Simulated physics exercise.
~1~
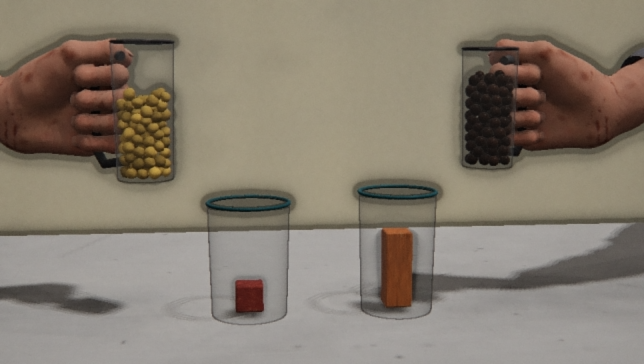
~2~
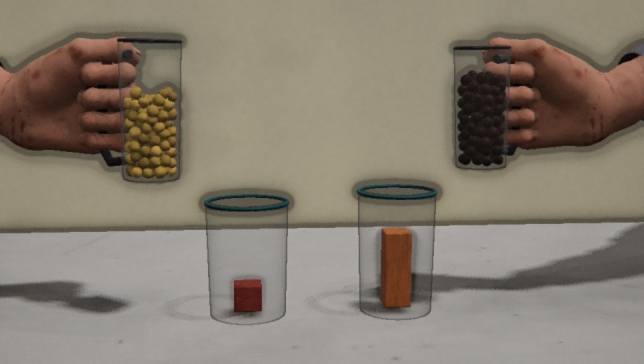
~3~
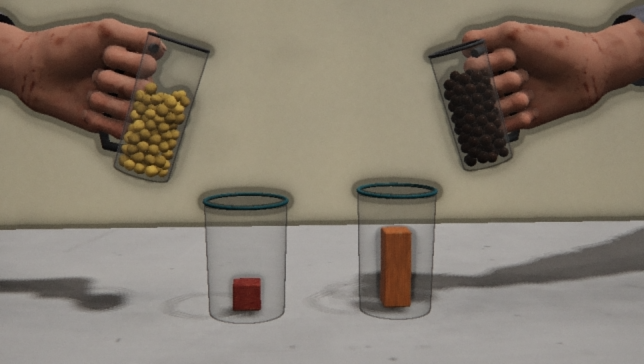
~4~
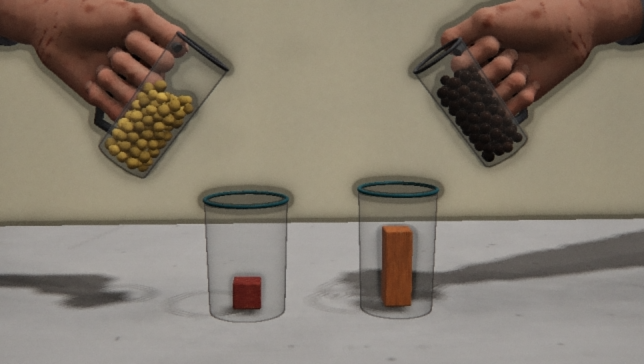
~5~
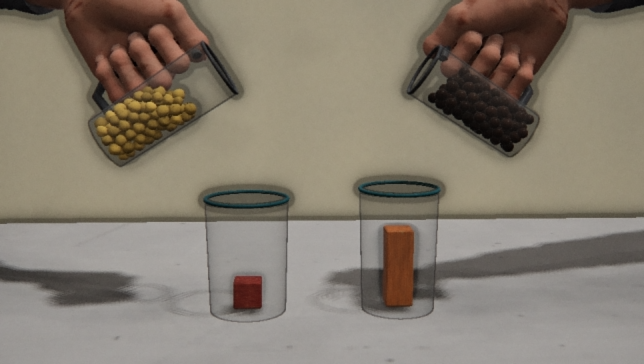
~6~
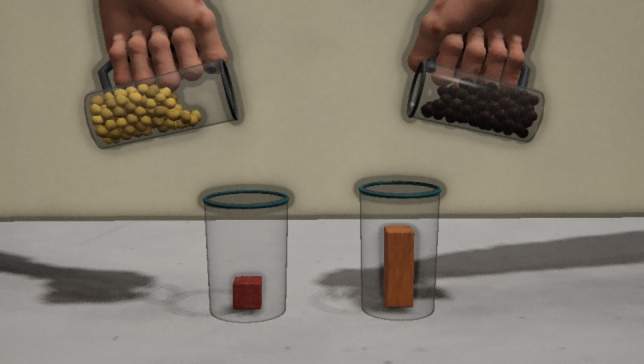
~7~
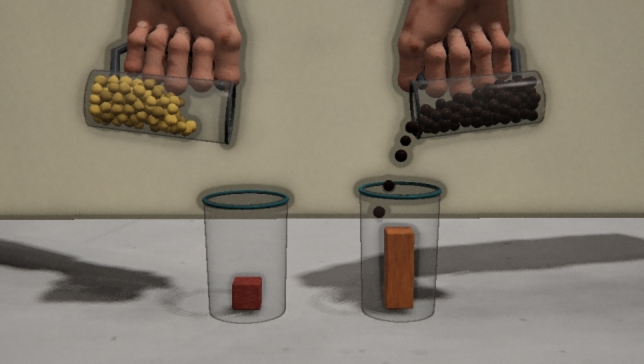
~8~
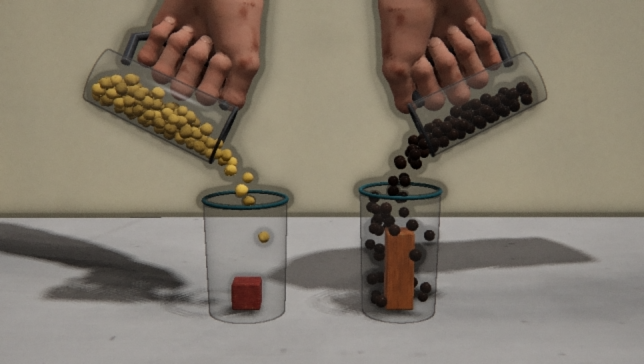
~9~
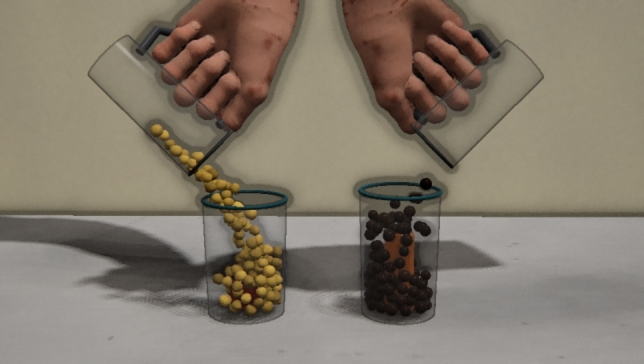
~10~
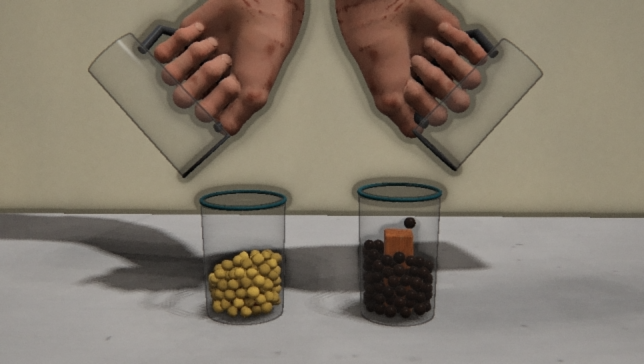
To begin with, two hands hold clear cups upright above two see-through glasses, the left cup filled with yellow balls and the right with black ones. A small red block stands in the left glass and a taller orange block in the right. The hands tip the cups inward until they lie on their sides, and the black balls start falling first. The yellow balls follow, and both streams pour down around the blocks as the cups tilt further. Finally both cups are empty, the red block is buried, and the orange block's top still shows above the black balls.
